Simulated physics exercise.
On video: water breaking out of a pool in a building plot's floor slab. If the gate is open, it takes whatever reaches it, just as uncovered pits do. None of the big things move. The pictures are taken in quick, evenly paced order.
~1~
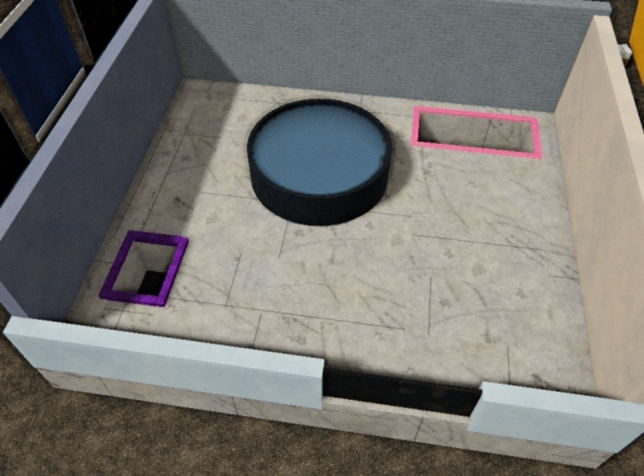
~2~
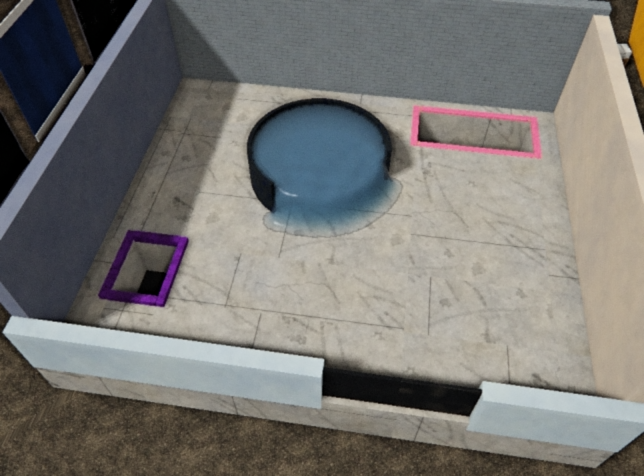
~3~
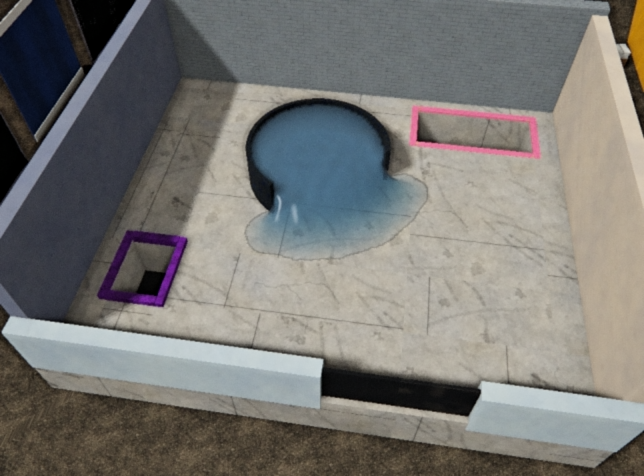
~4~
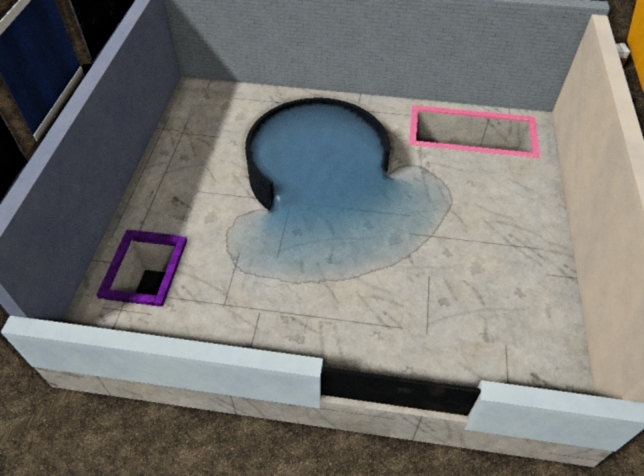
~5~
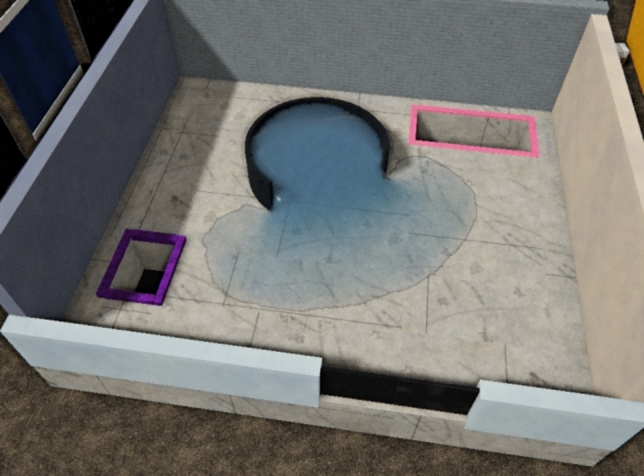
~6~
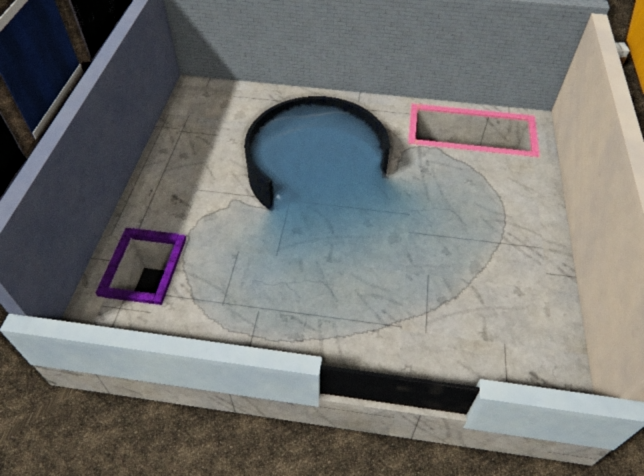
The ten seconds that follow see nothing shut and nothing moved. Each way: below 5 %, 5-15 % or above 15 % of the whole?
Gate: Beneath five per cent; purple pit: Beneath five per cent; pink pit: Past fifteen per cent.
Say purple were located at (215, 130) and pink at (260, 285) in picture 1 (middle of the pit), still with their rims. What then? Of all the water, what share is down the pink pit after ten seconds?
Result - pink pit: 40 %.
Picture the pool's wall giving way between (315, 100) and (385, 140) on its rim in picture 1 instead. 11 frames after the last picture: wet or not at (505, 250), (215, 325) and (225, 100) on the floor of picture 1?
Result, in sequence: Untouched by the flood; untouched by the flood; inundated.
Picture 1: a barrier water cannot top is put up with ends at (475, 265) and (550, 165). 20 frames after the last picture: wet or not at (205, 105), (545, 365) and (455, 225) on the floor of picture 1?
In turn: Free of water, wet, flooded.
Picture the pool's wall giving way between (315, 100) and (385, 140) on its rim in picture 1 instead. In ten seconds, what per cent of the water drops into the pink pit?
I'd estimate the pink pit takes around 60 percent.
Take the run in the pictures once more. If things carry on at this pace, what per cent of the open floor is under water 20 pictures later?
About 55 per cent.
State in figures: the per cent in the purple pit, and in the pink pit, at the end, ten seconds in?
Roughly 0 per cent, then 24 per cent.
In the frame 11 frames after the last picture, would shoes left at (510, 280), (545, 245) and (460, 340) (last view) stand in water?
In turn, the three spots are soaked, soaked and soaked.
A moment on, water covers 50 % of the floor; the gate 0 %, the purple pit 0 %, the pink pit 0 %.
Next, water covers 50 % of the floor; the gate 0 %, the purple pit 0 %, the pink pit 0 %.
Then, water covers 55 % of the floor; the gate 0 %, the purple pit 0 %, the pink pit 0 %.
Later, water covers 80 % of the floor; the gate 0 %, the purple pit 0 %, the pink pit 6 %.
In the end, water covers 95 % of the floor; the gate 0 %, the purple pit 0 %, the pink pit 23 %.
